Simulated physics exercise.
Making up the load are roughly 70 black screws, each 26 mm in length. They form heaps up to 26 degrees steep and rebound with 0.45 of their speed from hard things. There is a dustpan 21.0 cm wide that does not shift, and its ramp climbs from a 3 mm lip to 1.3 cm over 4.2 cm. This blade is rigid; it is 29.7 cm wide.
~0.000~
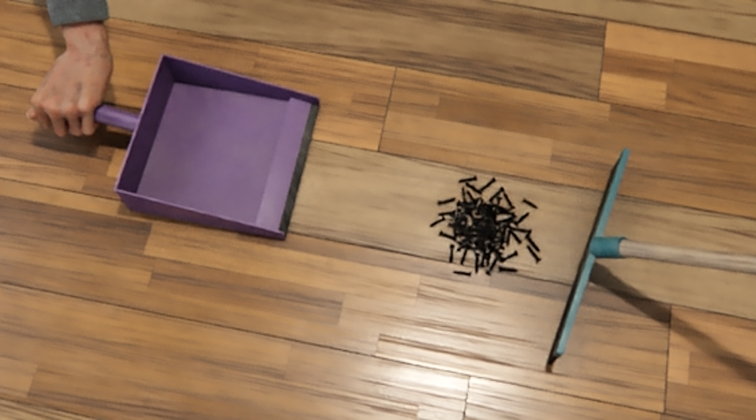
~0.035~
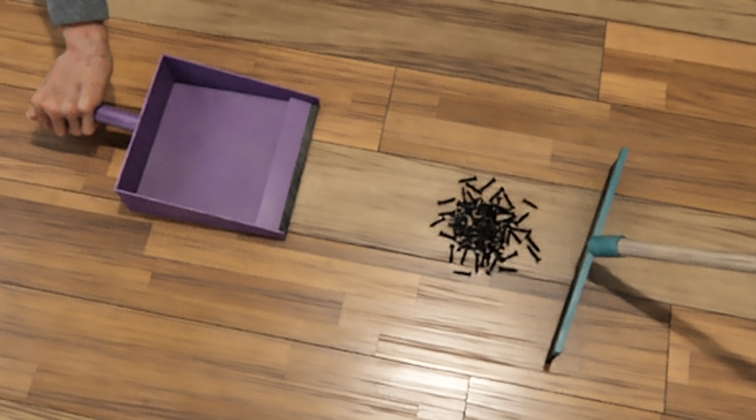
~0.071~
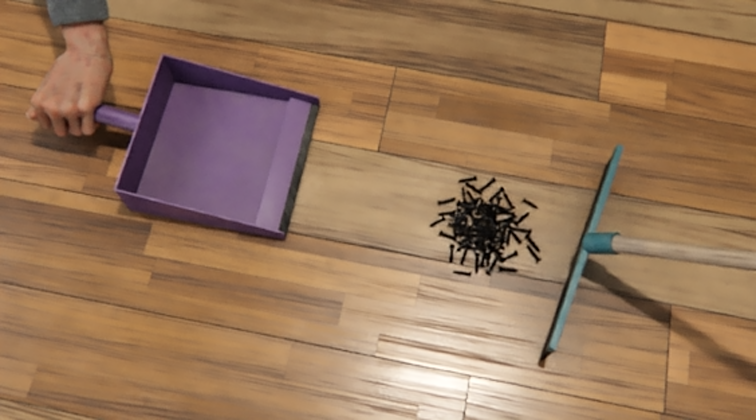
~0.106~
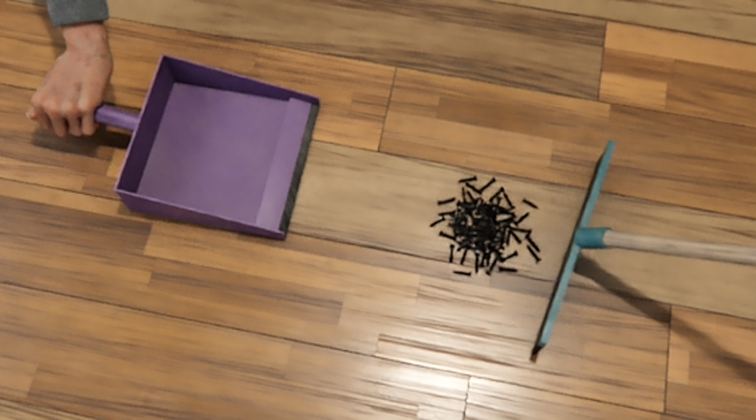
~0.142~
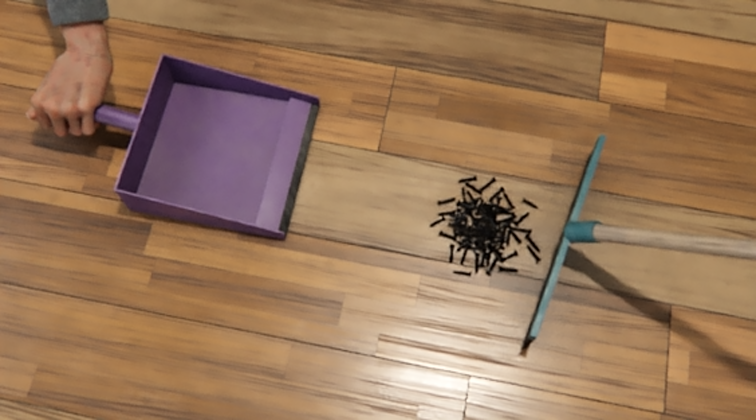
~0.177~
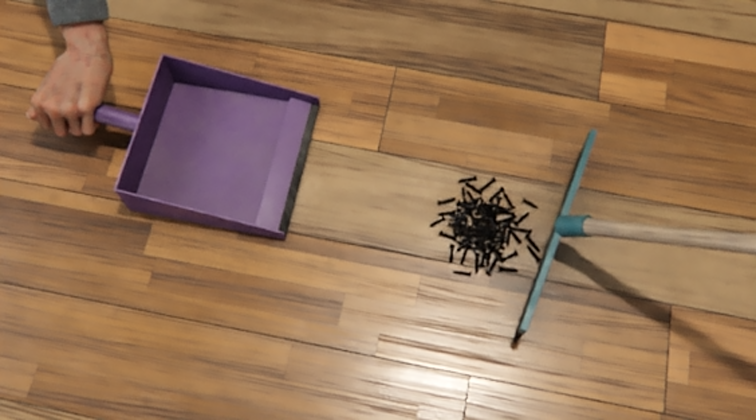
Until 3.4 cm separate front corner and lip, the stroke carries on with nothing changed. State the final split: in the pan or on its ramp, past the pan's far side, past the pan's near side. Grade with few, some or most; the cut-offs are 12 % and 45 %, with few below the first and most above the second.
Pan: Few; far side: Some; near side: Few.
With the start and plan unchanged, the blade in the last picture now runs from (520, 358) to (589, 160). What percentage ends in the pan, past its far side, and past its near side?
That ends as pan 0, far 0, and near 25.
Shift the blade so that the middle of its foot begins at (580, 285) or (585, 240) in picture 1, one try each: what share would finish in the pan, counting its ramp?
Close to 0 in a hundred, then close to 0 in a hundred.
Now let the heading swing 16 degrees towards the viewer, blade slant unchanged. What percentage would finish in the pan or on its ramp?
Pan plus ramp: Some 0 %.
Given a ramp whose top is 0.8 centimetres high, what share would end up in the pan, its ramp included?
I'd expect close to 0 per cent.
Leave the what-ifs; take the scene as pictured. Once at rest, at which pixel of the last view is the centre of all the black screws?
Roughly (330, 136).
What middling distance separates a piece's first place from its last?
Somewhere around 26 centimetres.
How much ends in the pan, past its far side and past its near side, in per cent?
Pan: 0%. Far side: 15%. Near side: 0%.
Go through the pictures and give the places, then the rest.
Blade from (558, 353) to (624, 155), moved 0.0 cm, 0 of the pieces shifted so far; middle of the pieces at (486, 228); pan at (214, 154), in the first frame.
Blade from (557, 352) to (623, 154), moved 0.2 cm, 0 of the pieces shifted so far; middle of the pieces at (486, 228), in the second frame.
Blade from (551, 348) to (618, 151), moved 1.0 cm, 0 of the pieces shifted so far; middle of the pieces at (486, 228), in the third frame.
Blade from (543, 343) to (610, 147), moved 2.2 cm, 0 of the pieces shifted so far; middle of the pieces at (486, 228), in the fourth frame.
Blade from (533, 336) to (600, 141), moved 3.6 cm, 0 of the pieces shifted so far; middle of the pieces at (486, 228), in the fifth frame.
Blade from (523, 330) to (591, 136), moved 5.0 cm, 0 of the pieces shifted so far; middle of the pieces at (486, 228); pan at (214, 154). The blade's pace is about 0.40 m/s, heading 23 degrees away from the viewer's side, in the sixth frame.
After 0.56 s, middle of the blade 21 cm from the lip; 0 % over the lip, far side 0 %, near side 0 %.
After 0.81 s, middle of the blade 12 cm from the lip; 0 % over the lip, far side 5 %, near side 0 %.
Then, at 1.18 s, middle of the blade 6 cm from the lip; 0 % over the lip, far side 15 %, near side 0 %.
In the end, at 1.5 s, pan 0 %, far side 15 %, near side 0 %, in front of the lip or behind the blade 85 %.
